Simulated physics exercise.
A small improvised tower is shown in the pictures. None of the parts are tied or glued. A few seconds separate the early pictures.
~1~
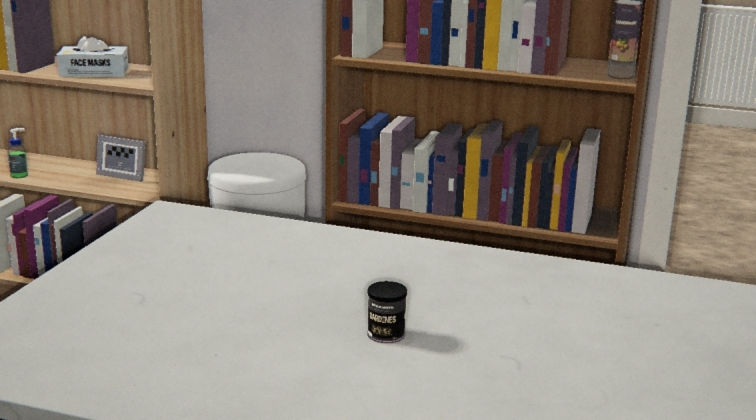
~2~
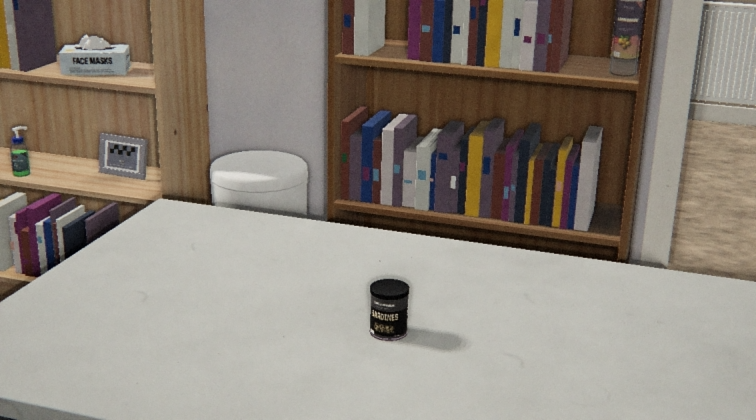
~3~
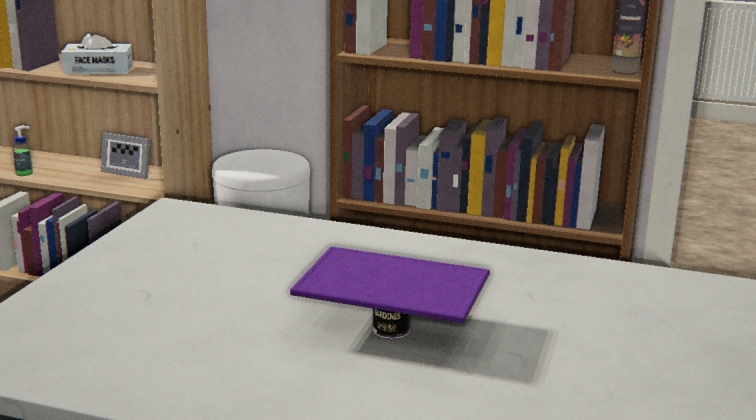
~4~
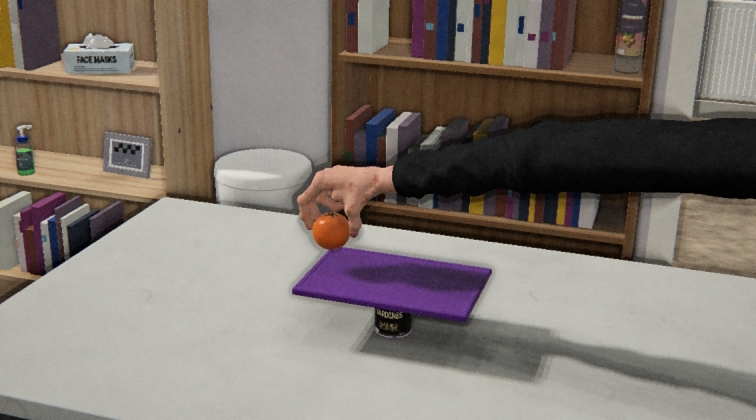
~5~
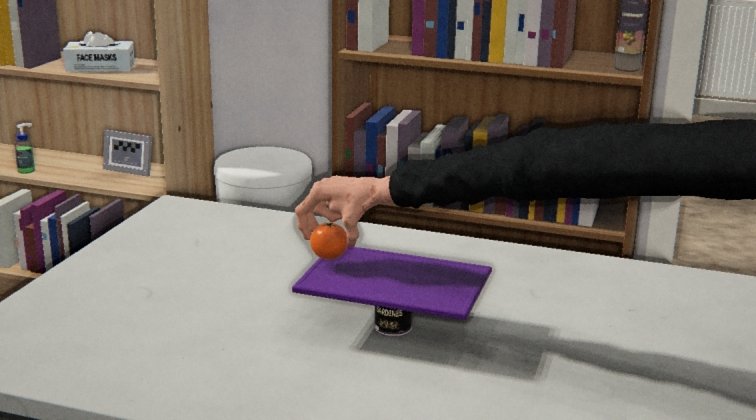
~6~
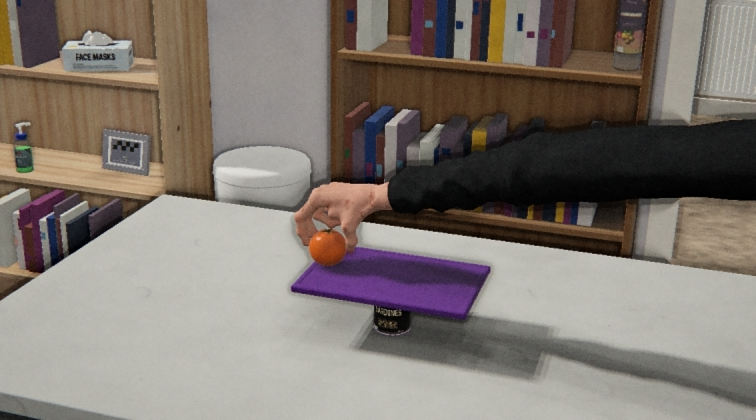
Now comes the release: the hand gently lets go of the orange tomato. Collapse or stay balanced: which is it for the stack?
Well, once it's let go, not everything stays put there.
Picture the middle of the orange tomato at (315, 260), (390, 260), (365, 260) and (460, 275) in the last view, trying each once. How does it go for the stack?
Try 1: Topples; try 2: Stands; try 3: Stands; try 4: Topples.
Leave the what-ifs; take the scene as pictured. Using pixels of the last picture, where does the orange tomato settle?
It ends near (266, 289).
Then, 0.50 s later than the last frame, orange tomato now fallen; purple lid tilted by 46°.
Then, 0.70 s later than the last frame, purple lid tilted by 32°.
When it is over, fallen, orange tomato; moved from the start, purple lid; black tin as before. End places, in pixels of the last picture, orange tomato near (266, 289). The stack comes apart.
